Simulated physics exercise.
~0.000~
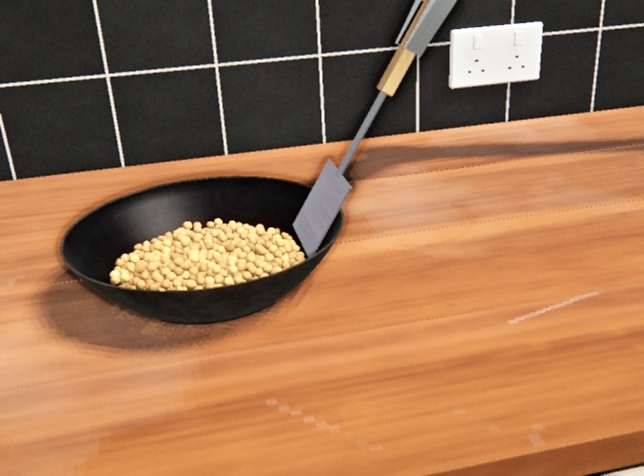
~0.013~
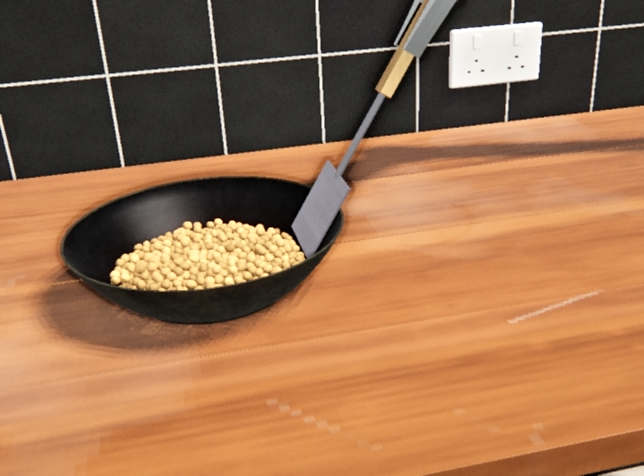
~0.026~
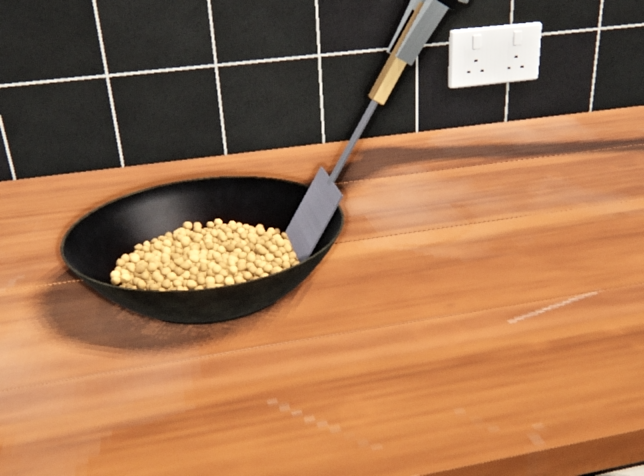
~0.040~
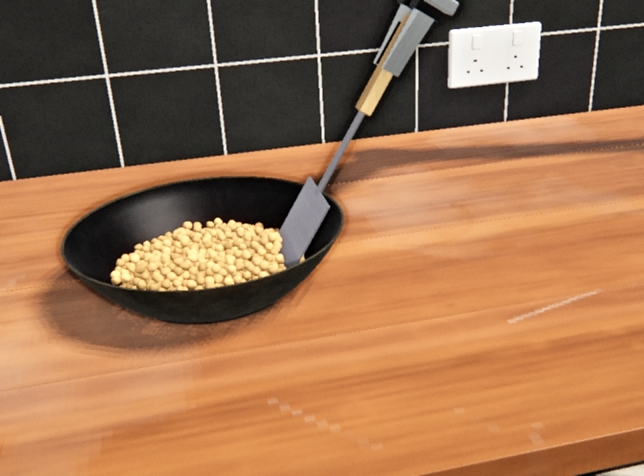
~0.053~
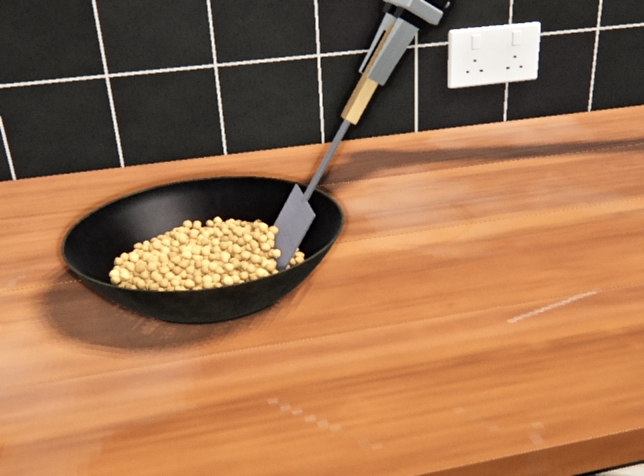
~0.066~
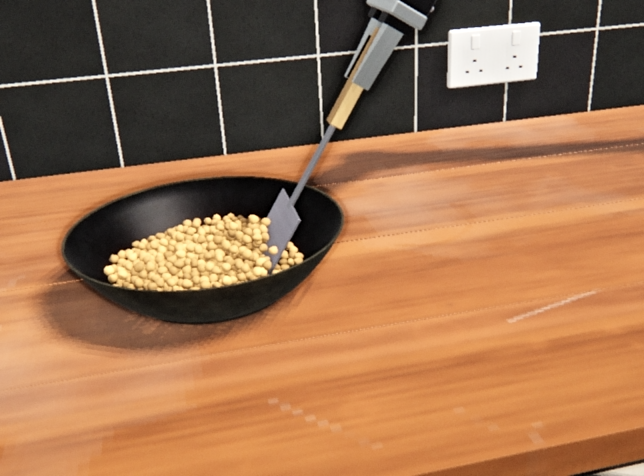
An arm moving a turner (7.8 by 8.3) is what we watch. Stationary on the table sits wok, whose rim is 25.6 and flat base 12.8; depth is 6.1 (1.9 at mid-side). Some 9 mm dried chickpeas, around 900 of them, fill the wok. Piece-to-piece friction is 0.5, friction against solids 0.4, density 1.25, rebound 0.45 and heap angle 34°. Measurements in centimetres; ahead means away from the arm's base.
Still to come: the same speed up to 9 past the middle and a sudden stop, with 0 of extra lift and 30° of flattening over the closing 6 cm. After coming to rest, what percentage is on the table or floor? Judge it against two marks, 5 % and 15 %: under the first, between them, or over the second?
Over the second, so above 15 %.
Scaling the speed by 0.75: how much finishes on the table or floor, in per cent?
Estimate: Approx. 20 %.
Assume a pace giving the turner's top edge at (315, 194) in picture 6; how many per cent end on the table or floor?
My guess is around 10 percent.
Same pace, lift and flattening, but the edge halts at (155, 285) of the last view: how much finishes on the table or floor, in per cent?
0 %.
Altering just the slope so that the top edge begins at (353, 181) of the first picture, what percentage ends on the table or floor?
About 25%.
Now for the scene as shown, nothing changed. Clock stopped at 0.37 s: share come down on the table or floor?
Close to 10 per cent of the load.
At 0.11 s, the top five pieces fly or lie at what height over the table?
They are some 9 cm up.
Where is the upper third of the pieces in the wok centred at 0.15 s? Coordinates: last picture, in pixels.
The middle sits at approx. (151, 247).
After 0.11 s, sloping 58°, highest piece 10 above the table; 900 in the wok.
After 0.15 s, sloping 50°, highest piece 12 above the table; 899 in the wok, 1 on the blade or in flight.
After 0.37 s, sloping 28°, highest piece 10 above the table; 654 in the wok, 109 on the table or floor, 137 on the blade or in flight.
After 1.42 s, sloping 28°, highest piece 7 above the table; 653 in the wok, 247 on the table or floor.
In the end, 653 in the wok, 247 on the table or floor. That is 27 % on the table or floor.
